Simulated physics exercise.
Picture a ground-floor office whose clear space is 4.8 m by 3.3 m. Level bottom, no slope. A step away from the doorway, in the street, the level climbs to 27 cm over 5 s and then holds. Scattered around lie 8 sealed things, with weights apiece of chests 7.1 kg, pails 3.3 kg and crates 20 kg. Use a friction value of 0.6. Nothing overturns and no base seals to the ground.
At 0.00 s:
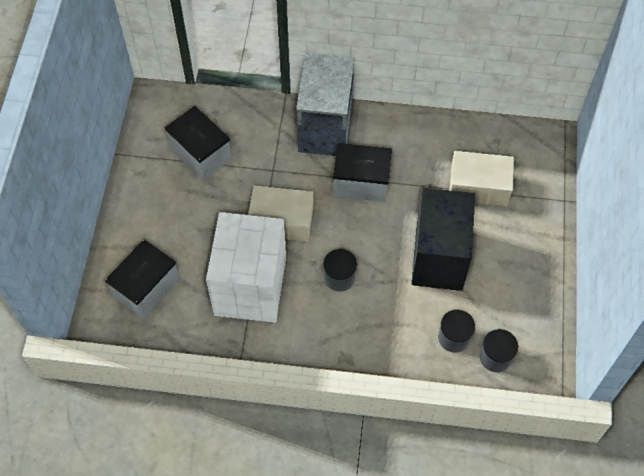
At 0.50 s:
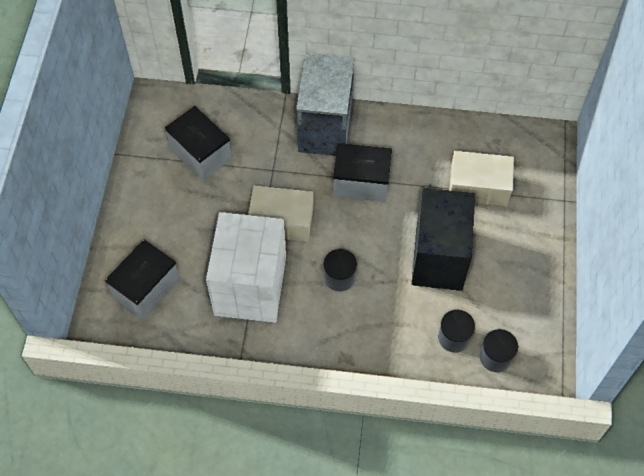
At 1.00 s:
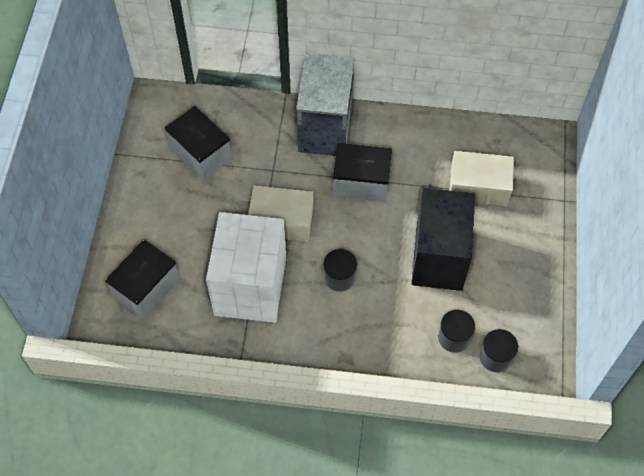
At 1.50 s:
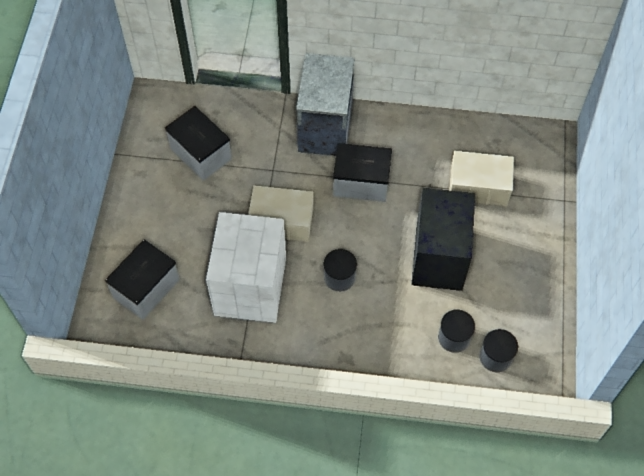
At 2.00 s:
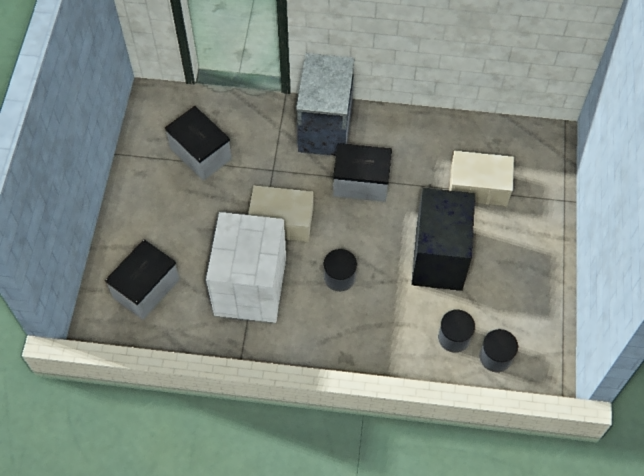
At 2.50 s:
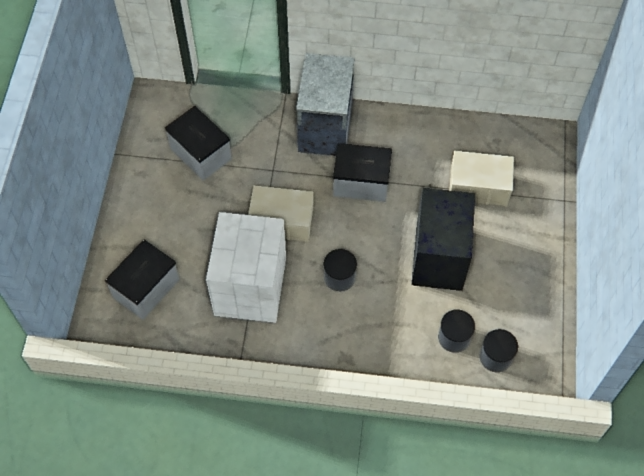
Green water spreading across the ground outside a walled room, then edging in through the doorway, while boxes and cylinders stay still.
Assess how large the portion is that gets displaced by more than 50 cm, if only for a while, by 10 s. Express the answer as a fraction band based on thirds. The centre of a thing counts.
The band is at least two thirds.
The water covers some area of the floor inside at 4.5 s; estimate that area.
Somewhere around 5.0 m2, roughly.
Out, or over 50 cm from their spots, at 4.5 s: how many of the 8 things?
1.
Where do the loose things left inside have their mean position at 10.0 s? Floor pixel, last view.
Roughly at (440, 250).
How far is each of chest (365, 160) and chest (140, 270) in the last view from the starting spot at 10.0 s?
The first is 10 cm from its start, the second 400 cm.
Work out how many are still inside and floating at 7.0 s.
Answer: 2.
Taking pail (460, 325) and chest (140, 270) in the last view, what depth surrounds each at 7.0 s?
Depth approx. 1 cm / 10 cm.
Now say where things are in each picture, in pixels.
In the first frame, a chest at (197, 133) rests on the ground; a chest at (363, 162) rests on the ground; 0.0 m2 under water; 0 of 8 have shifted.
In the second frame, a chest at (197, 133) rests on the ground; a chest at (363, 162), on the bottom; 0.0 m2 under water; 0 of 8 have shifted.
In the third frame, a chest at (197, 133), on the bottom; a chest at (363, 162) rests on the ground; 0.0 m2 under water; 0 of 8 have shifted.
In the fourth frame, a chest at (197, 133), on the bottom; a chest at (363, 162) rests on the ground; 0.0 m2 under water; 0 of 8 have shifted.
In the fifth frame, a chest at (197, 133), on the bottom; a chest at (363, 162) rests on the ground; 0.0 m2 under water; 0 of 8 have shifted.
In the sixth frame, a chest at (197, 133), on the bottom; a chest at (363, 162) rests on the ground; water covers 0.5 m2; 0 of 8 have shifted.
After 3.5 s 0 of 8 are over 50 cm from their spots; 0 afloat.
After 4.5 s 1 of 8 are over 50 cm from their spots; 0 afloat.
After 7.0 s 2 of 8 are over 50 cm from their spots; 2 afloat.
After 10.0 s 6 of 8 are over 50 cm from their spots, and 6 have been at some point; 6 afloat.
